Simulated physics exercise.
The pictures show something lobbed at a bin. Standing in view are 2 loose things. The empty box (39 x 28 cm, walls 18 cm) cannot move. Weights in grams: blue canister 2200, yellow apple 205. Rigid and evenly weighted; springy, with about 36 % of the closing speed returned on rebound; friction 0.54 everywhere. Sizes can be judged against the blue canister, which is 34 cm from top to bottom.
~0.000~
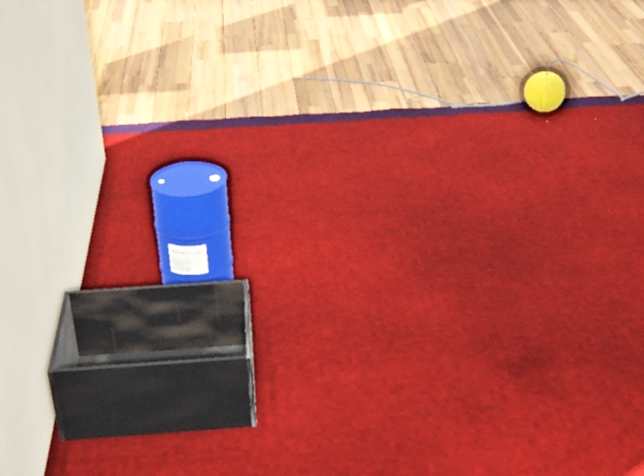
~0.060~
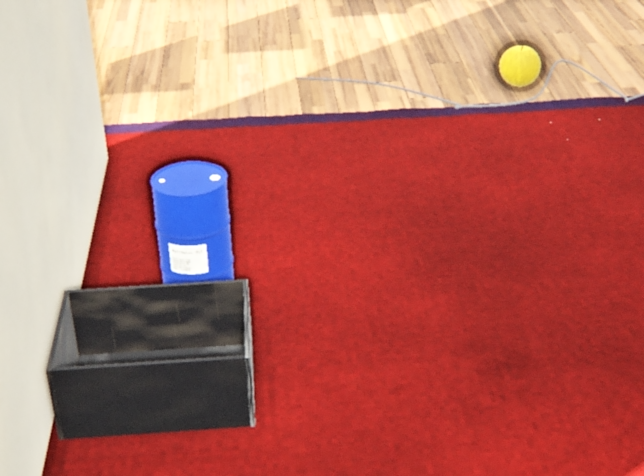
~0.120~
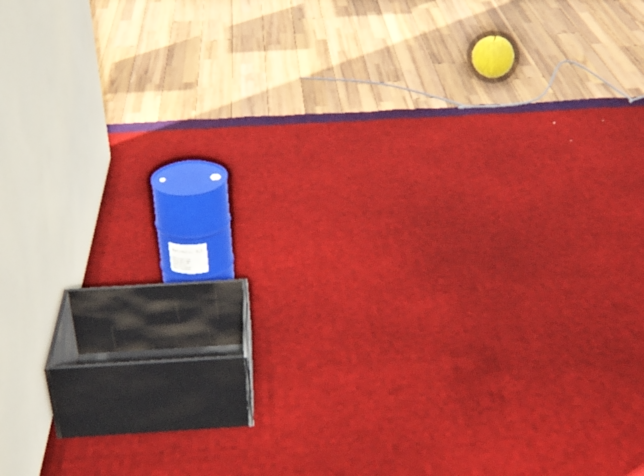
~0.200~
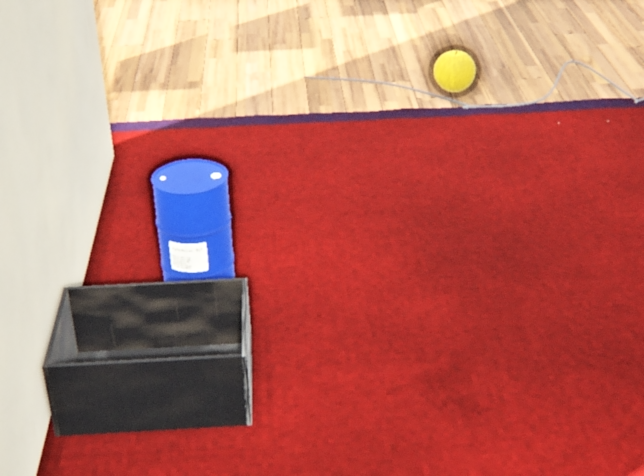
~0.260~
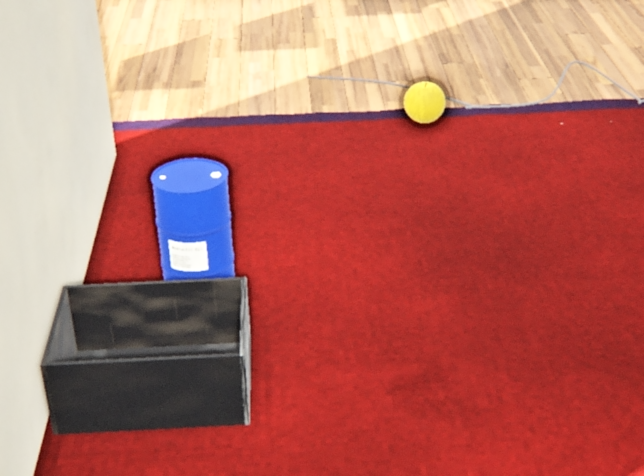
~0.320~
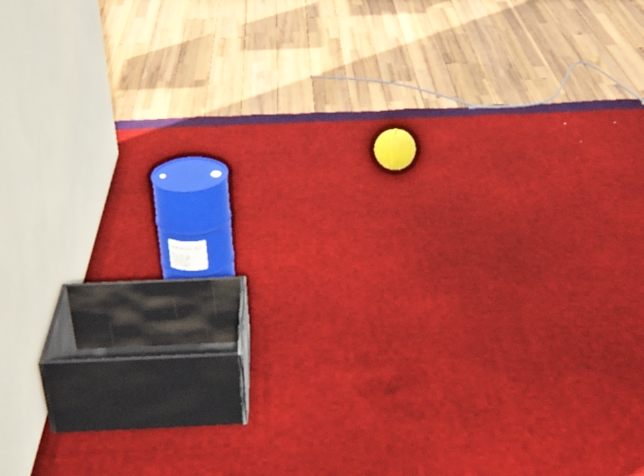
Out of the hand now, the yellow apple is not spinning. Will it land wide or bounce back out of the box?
Not held by the box.
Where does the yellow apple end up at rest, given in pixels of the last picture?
Somewhere around (306, 391).
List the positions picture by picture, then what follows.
In the first picture, 81 cm from the box's middle; yellow apple (545, 92); blue canister (195, 242).
In the second picture, 76 cm from the box's middle; yellow apple (520, 66); blue canister (195, 241).
In the third picture, 70 cm from the box's middle; yellow apple (493, 57); blue canister (195, 241).
In the fourth picture, 63 cm from the box's middle; yellow apple (455, 71); blue canister (196, 239).
In the fifth picture, 58 cm from the box's middle; yellow apple (425, 103); blue canister (196, 238).
In the sixth picture, 52 cm from the box's middle; yellow apple (395, 150); blue canister (196, 237).
After 0.42 s, 43 cm from the box's middle; yellow apple near (350, 259).
After 0.52 s, apple outside, 35 cm from the box's middle; yellow apple near (311, 380).
After 0.72 s, apple outside, 26 cm from the box's middle; yellow apple near (268, 361).
After 0.92 s, apple outside, 30 cm from the box's middle; yellow apple near (286, 388).
At rest (2.2 s), apple outside, 34 cm from the box's middle; blue canister in place, give or take 10 cm. Seen from the same camera at the end, yellow apple near (306, 391).
